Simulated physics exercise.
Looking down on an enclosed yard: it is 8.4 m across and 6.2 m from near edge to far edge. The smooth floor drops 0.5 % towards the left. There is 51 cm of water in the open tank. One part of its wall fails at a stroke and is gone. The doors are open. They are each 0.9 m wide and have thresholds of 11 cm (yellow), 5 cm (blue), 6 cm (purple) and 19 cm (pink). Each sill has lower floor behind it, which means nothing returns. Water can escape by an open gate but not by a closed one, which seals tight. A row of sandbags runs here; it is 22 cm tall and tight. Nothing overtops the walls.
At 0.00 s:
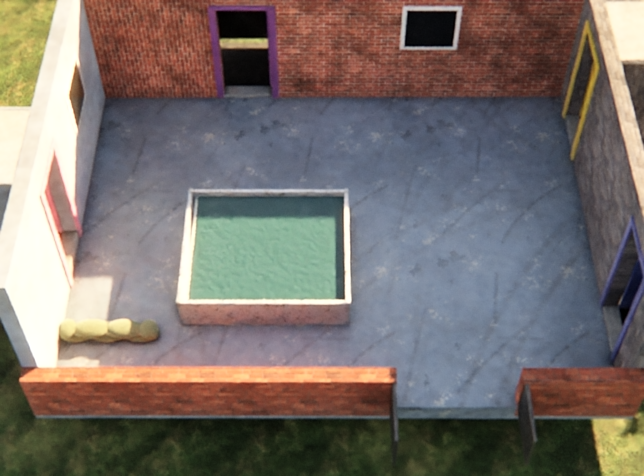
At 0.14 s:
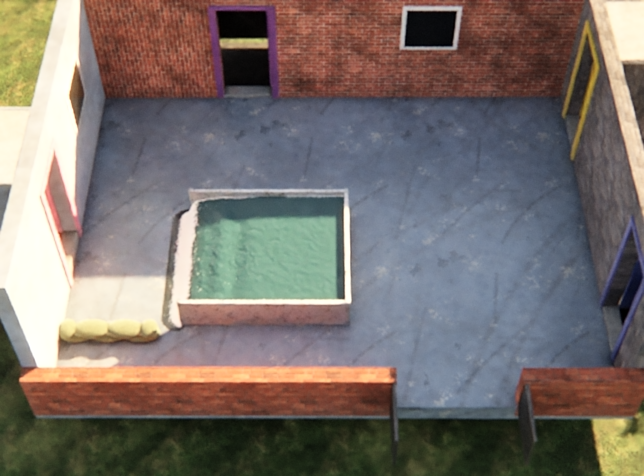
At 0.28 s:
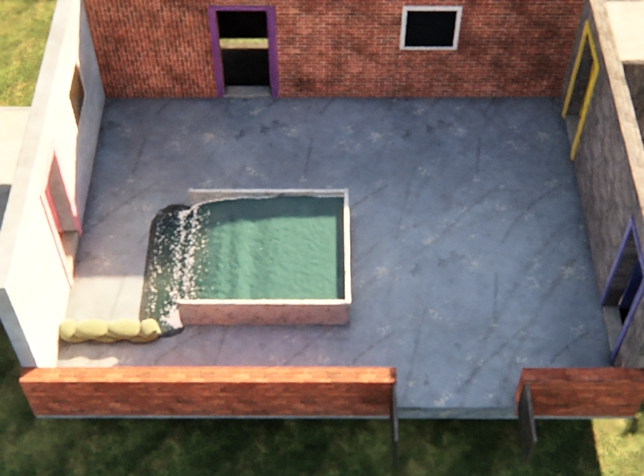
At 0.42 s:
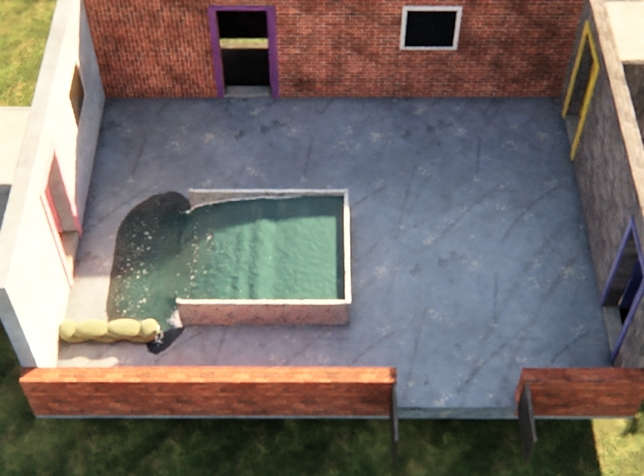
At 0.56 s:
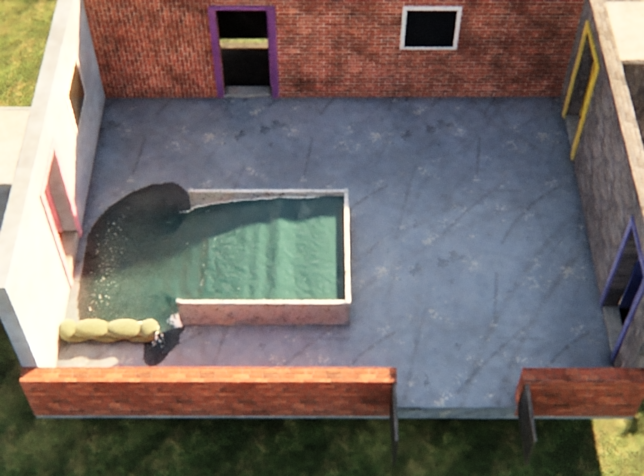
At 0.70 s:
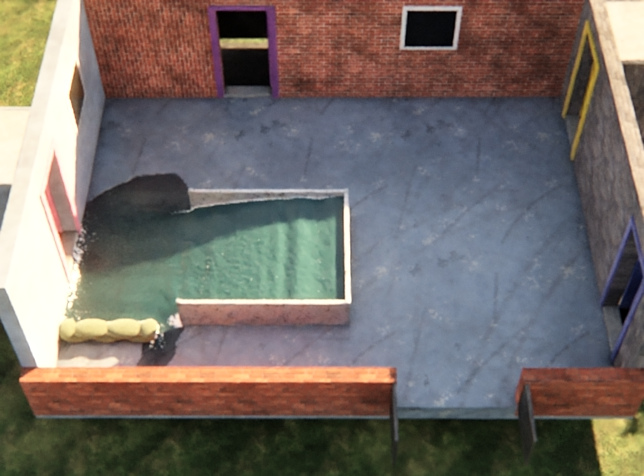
In a walled yard with a smooth grey floor, green water sits still in an open rectangular tank. The tank's left wall vanishes and water pours out leftward in a foaming sheet, then fans wider across the floor, running along the sandbags and reaching the pale left wall by its pink-framed doorway.
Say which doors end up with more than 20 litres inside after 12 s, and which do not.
In order: At the yellow door the amount will stay short of the limit; at the blue door the amount will stay short of the limit; at the purple door the amount will climb above the limit; at the pink door the amount will climb above the limit.
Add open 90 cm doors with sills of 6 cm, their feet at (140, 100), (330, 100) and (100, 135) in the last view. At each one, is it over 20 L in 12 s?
In that order: Beyond it, short of it, beyond it.
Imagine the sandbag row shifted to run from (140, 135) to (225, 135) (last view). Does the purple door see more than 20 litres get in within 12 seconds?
Next, purple ends up on the low side.
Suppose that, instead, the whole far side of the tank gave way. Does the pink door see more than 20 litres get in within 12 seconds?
Then pink does not exceed it.
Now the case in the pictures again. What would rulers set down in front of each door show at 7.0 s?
Depths in centimetres - yellow: 8, blue: 0, purple: 9, pink: 9.
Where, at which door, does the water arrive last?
The answer is the blue door.
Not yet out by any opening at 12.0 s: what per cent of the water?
Around 90 percent of the water.
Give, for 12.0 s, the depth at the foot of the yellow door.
5.5 cm.
After 1.4 s water covers 15 % of the floor and is deepest (40 cm) near (66, 312); yellow door not reached, blue door not reached, purple door not reached, pink door 37 cm at the sill, 37 L in.
After 2.2 s water covers 20 % of the floor and is deepest (39 cm) near (76, 322); yellow door not reached, blue door not reached, purple door not reached, pink door 37 cm at the sill, 116 L in.
After 3.5 s water covers 30 % of the floor and is deepest (32 cm) near (106, 102); yellow door not reached, blue door not reached, purple door 6 cm at the sill, 0 L in, pink door 27 cm at the sill, 208 L in.
After 7.0 s water covers 70 % of the floor and is deepest (15 cm) near (100, 130); yellow door 8 cm at the sill, 0 L in, blue door not reached, purple door 9 cm at the sill, 28 L in, pink door 9 cm at the sill, 223 L in.
After 12.0 s water covers 95 % of the floor and is deepest (10 cm) near (65, 322); yellow door 5 cm at the sill, 0 L in, blue door 4 cm at the sill, 0 L in, purple door 5 cm at the sill, 35 L in, pink door 10 cm at the sill, 223 L in.
